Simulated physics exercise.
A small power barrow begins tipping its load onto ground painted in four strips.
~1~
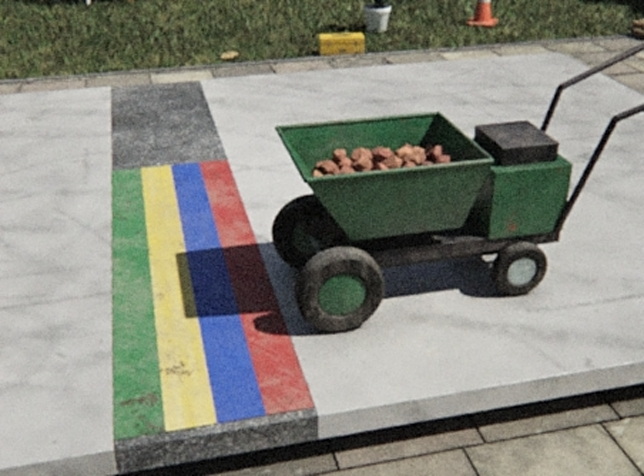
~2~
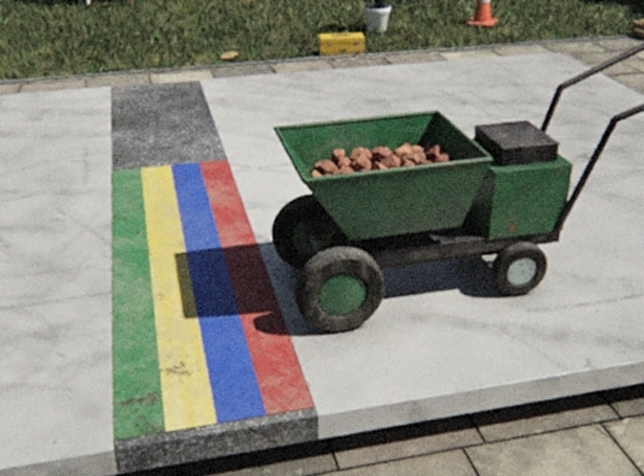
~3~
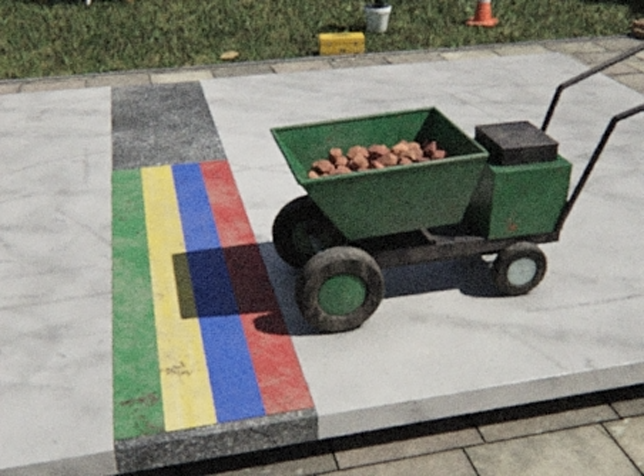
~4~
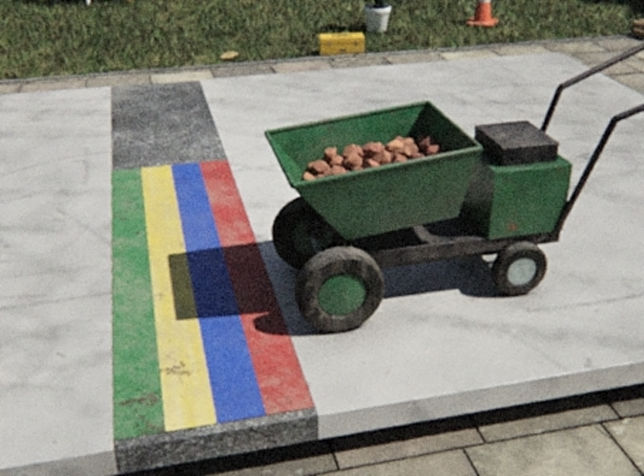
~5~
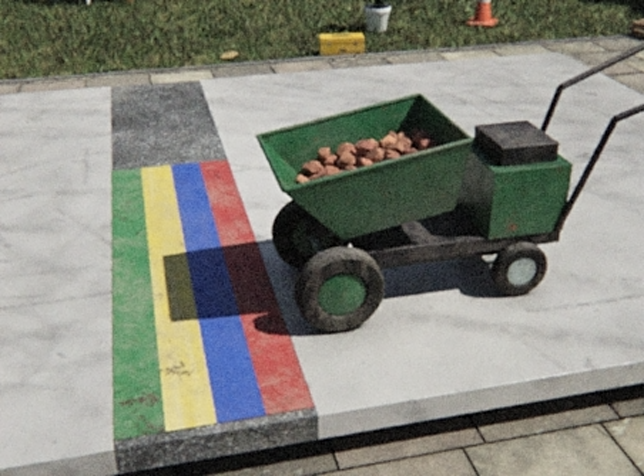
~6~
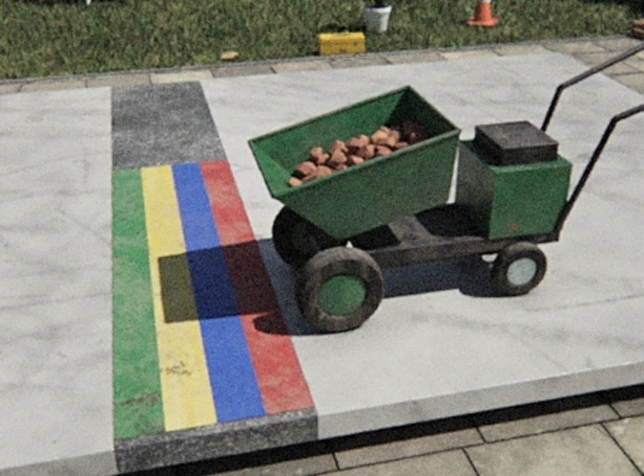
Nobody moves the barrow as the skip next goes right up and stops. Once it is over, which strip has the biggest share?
Biggest share: The yellow strip.
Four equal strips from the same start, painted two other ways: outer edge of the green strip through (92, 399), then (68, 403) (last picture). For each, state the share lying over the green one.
20 and 10 in a hundred.
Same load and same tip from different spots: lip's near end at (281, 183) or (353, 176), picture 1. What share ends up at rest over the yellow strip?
30 and 20 in a hundred, in that order.
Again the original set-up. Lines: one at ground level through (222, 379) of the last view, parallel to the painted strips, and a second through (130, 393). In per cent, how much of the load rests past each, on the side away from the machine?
About 80 and 20 per cent.
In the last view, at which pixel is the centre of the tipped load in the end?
Around (168, 309).
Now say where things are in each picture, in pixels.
The first picture shows lip of the skip (306, 181), level; top of the load (390, 166), lumps of rubble; red strip (277, 366); blue strip (231, 373); yellow strip (185, 380); green strip (137, 387).
The second picture shows lip of the skip (304, 181), level; top of the load (389, 165).
The third picture shows lip of the skip (300, 183), tipped barely; top of the load (394, 163).
The fourth picture shows lip of the skip (293, 186), tipped a little; top of the load (403, 153).
The fifth picture shows lip of the skip (284, 190), tipped a little; top of the load (396, 148).
The sixth picture shows lip of the skip (274, 197), tipped a little; top of the load (399, 150); red strip (277, 366); blue strip (231, 373); yellow strip (185, 380); green strip (137, 387).
Just after the last frame, skip tipped steeply; every one in the skip.
A moment on, skip tipped steeply; almost all in the skip; about a tenth over the yellow strip; just a few over the green strip.
Further on, skip tipped right over; roughly a third in the skip; about a tenth over the blue strip; roughly a third over the yellow strip; roughly a quarter over the green strip; about a tenth off the paint.
When it is over, skip tipped right over; about a tenth in the skip; not one over the red strip; about a tenth over the blue strip; roughly a third over the yellow strip; roughly a quarter over the green strip; about a tenth off the paint.
